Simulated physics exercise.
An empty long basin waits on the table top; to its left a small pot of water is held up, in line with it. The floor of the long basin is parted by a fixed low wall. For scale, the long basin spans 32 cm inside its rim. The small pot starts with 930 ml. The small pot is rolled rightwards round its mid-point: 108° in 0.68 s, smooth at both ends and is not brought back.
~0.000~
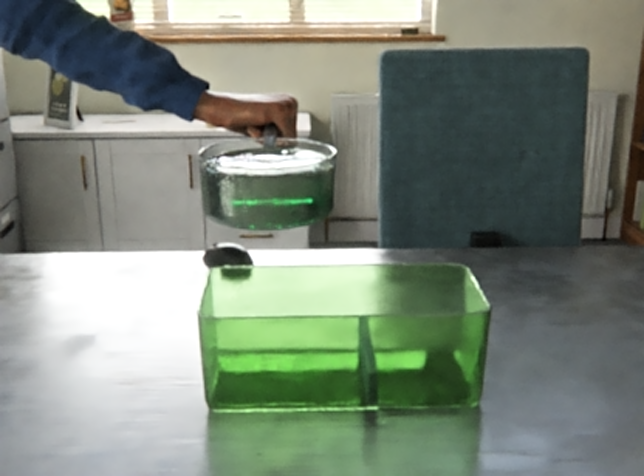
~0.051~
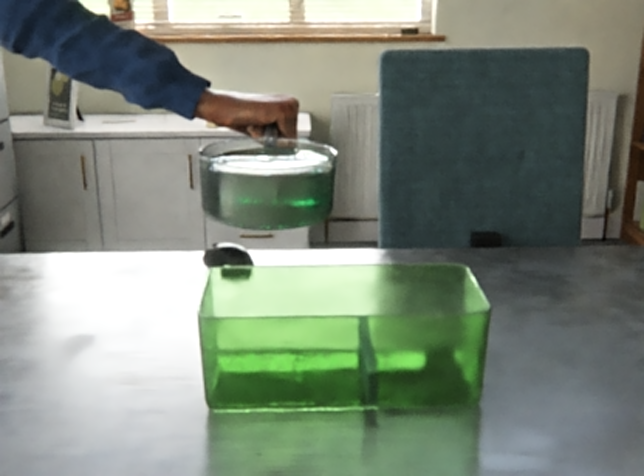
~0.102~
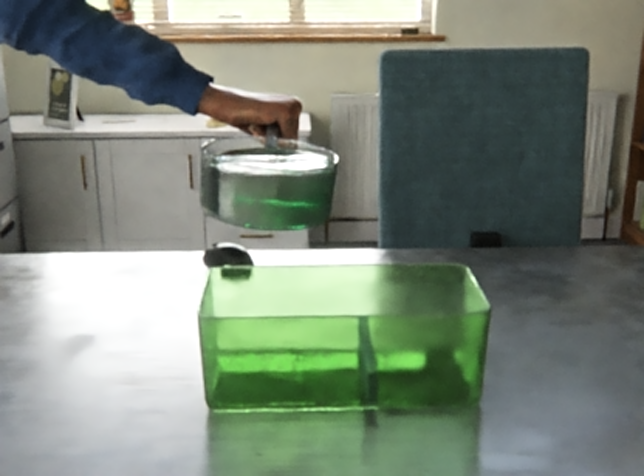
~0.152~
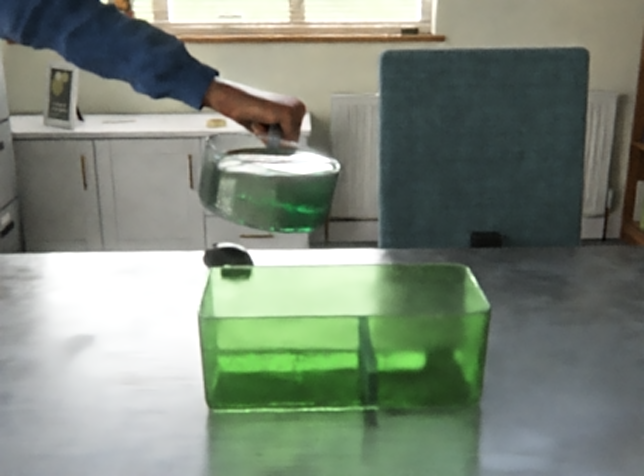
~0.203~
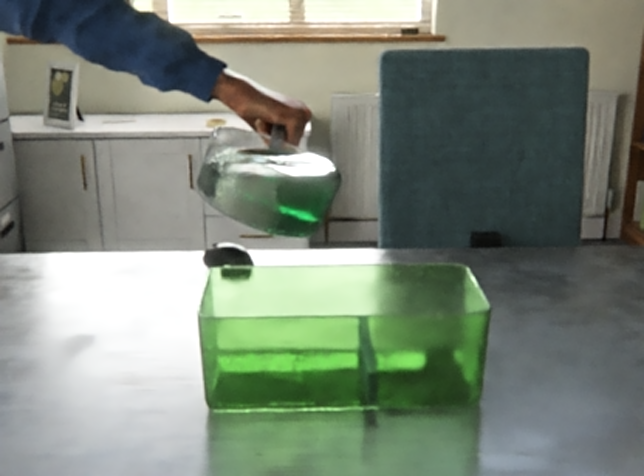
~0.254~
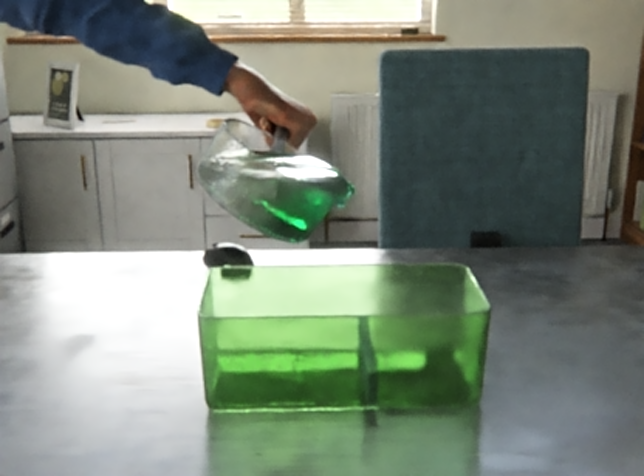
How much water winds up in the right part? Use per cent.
About 50 per cent.
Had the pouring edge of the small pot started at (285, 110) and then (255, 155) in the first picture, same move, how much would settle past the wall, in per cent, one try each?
In turn about 20 and 15 per cent.
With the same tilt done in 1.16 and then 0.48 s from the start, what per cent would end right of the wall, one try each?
First 70, then 40 per cent.
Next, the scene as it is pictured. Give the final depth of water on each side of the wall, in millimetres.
Left about 16 mm, right about 26 mm.
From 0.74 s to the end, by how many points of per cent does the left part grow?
Some 14 per cent.
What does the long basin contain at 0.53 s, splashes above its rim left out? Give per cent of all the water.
About 44 per cent.
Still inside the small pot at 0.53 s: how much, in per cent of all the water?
Some 20 per cent.
By 0.53 s the tilt is 96° and 19 per cent is still to pour, 4 is left of the wall and 40 right of it.
By 0.74 s the tilt is 108° and 3 per cent is still to pour, 34 is left of the wall and 54 right of it.
By 0.95 s the tilt is 108° and 0 per cent is still to pour, 46 is left of the wall and 53 right of it.
By 1.18 s the tilt is 108° and 0 per cent is still to pour, 48 is left of the wall and 51 right of it.
At rest 48 per cent lies left of the wall, 50 right of it and 1 outside.
